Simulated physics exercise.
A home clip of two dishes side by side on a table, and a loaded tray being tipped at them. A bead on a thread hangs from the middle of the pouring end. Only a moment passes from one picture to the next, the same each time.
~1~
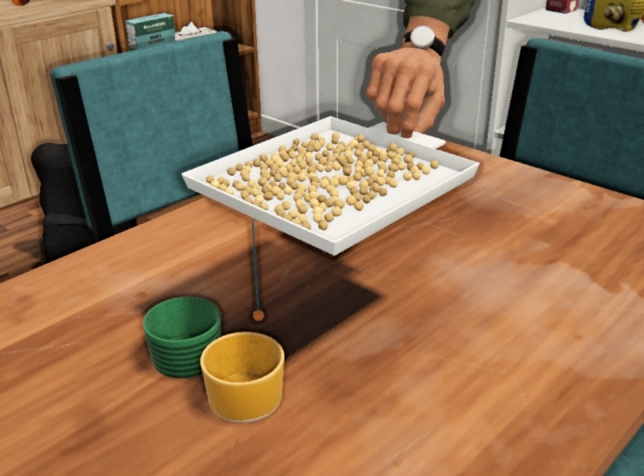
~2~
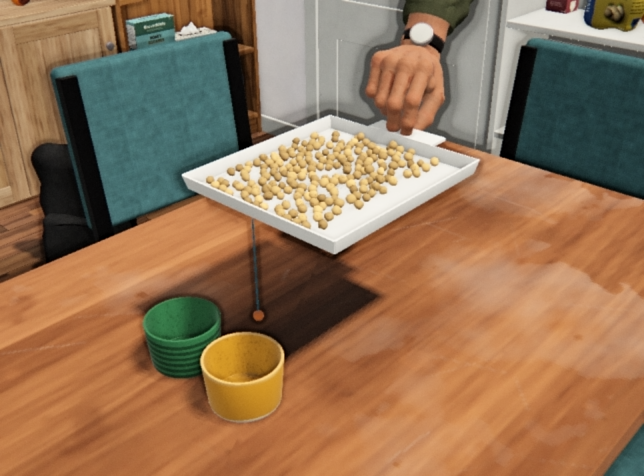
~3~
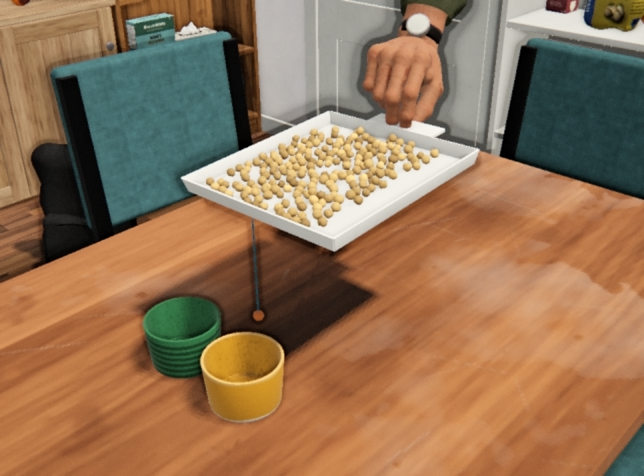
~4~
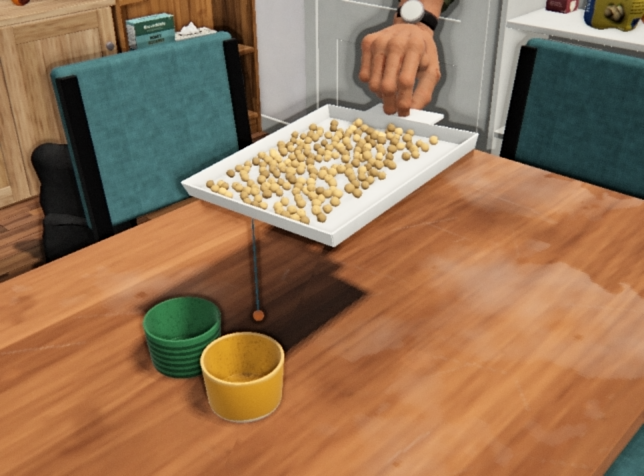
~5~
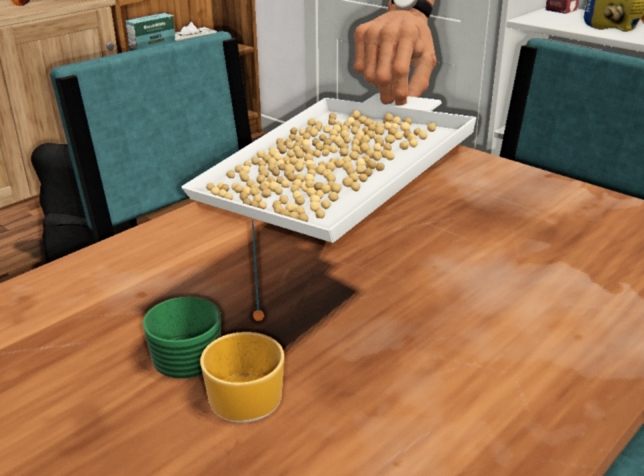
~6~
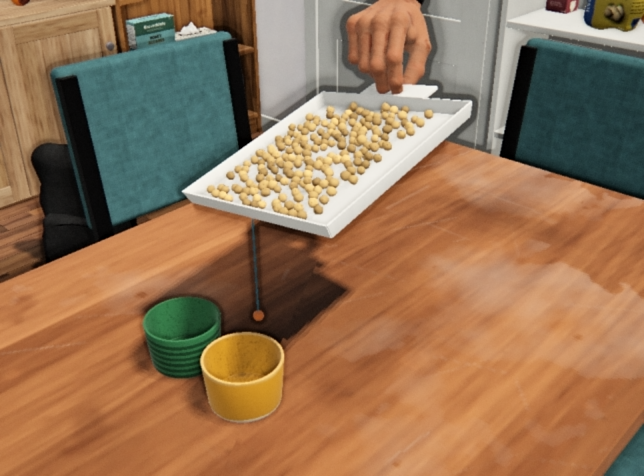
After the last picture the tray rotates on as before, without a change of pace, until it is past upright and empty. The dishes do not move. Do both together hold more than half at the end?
They take under half between them.
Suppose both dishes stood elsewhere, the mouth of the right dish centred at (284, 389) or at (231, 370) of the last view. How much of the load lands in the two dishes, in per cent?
First some 10, then 10 per cent.
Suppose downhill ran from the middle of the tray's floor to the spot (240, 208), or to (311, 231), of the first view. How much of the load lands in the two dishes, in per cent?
Roughly 70 per cent, and 20 per cent.
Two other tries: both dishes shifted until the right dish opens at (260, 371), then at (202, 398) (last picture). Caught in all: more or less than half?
One: Less than half. Two: Below a half.
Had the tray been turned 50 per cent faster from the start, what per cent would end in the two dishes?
About 30 per cent.
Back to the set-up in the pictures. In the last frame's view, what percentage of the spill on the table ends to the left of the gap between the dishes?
Some 50 per cent.
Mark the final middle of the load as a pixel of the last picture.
Around (214, 331).
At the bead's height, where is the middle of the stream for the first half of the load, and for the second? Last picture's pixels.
At about (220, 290), then at (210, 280).
Shortly afterwards, tray tipped steeply; all but a few on the tray; only a few in the air.
Next, tray tipped past a quarter turn; all but a few on the tray; only a few in the left dish; only a few outside both.
Some moments later, tray tipped past a quarter turn; only a few in the right dish; near a quarter in the left dish; the bulk outside both.
In the end, tray tipped past a quarter turn; only a few in the right dish; near a quarter in the left dish; the bulk outside both.
